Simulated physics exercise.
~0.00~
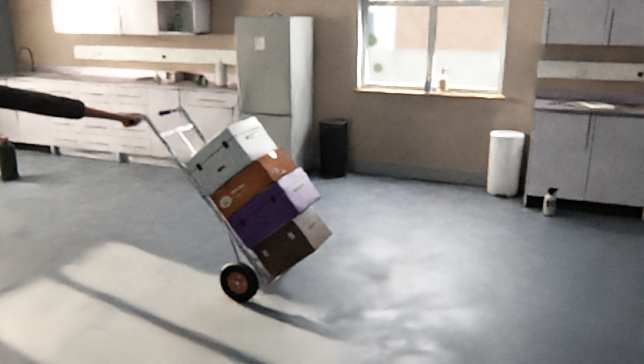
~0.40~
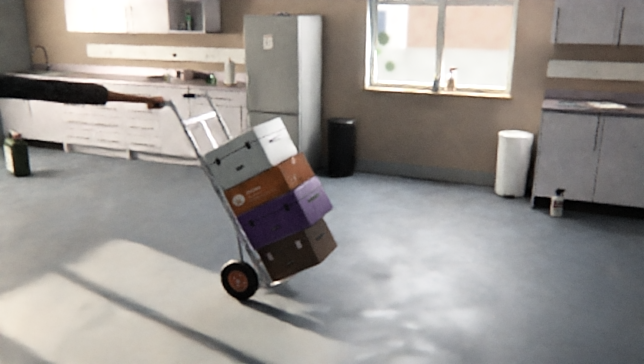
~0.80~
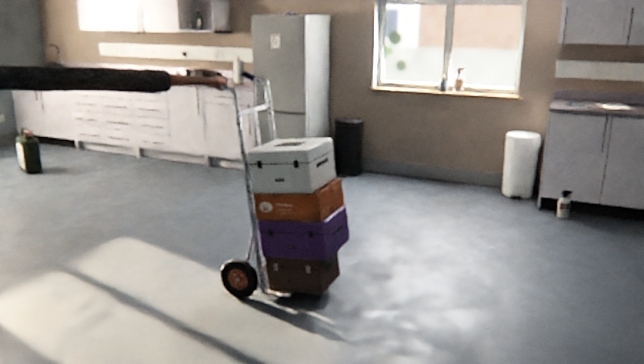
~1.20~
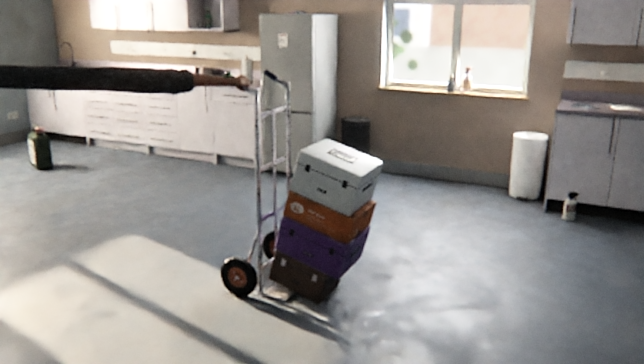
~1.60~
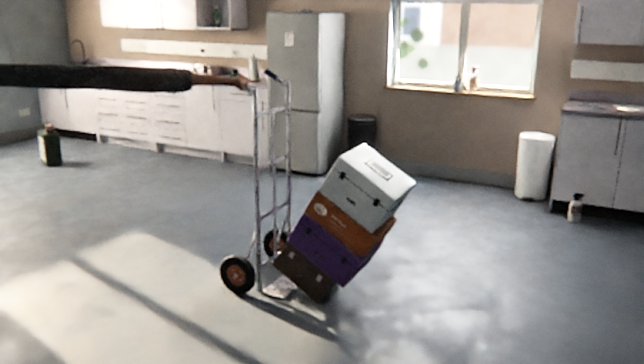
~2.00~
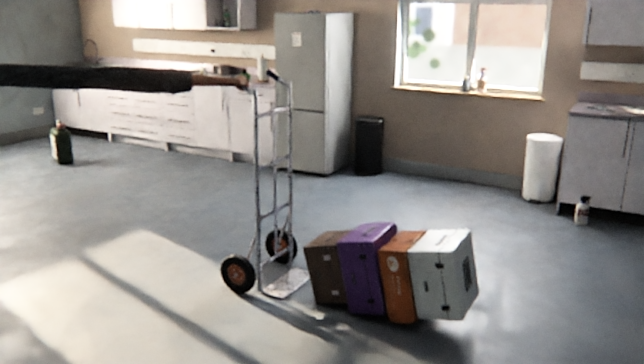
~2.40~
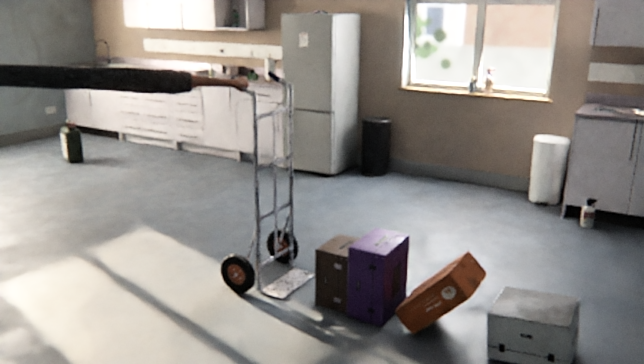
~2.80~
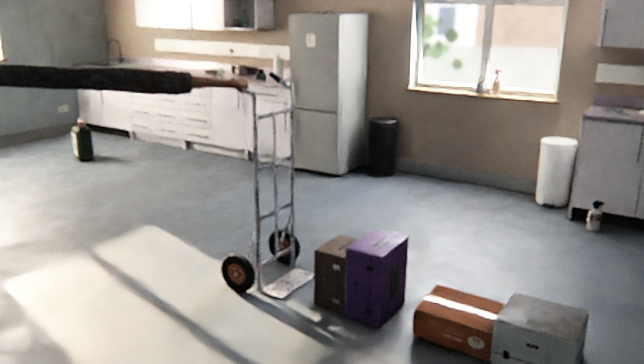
At first, a hand holds a tilted two-wheeled hand truck in a sunlit kitchen, with a white toolbox, an orange box, a purple toolbox and a brown toolbox stacked on it. The hand swings the truck forward until it stands upright and stops. The stack keeps going, leaning away from the rails and tipping over to the right as one curved column. The boxes land in a row, and the white one slides farthest while the orange one tumbles after it. Finally, the brown and purple toolboxes rest on their sides near the plate, with the orange and white ones lying beyond.
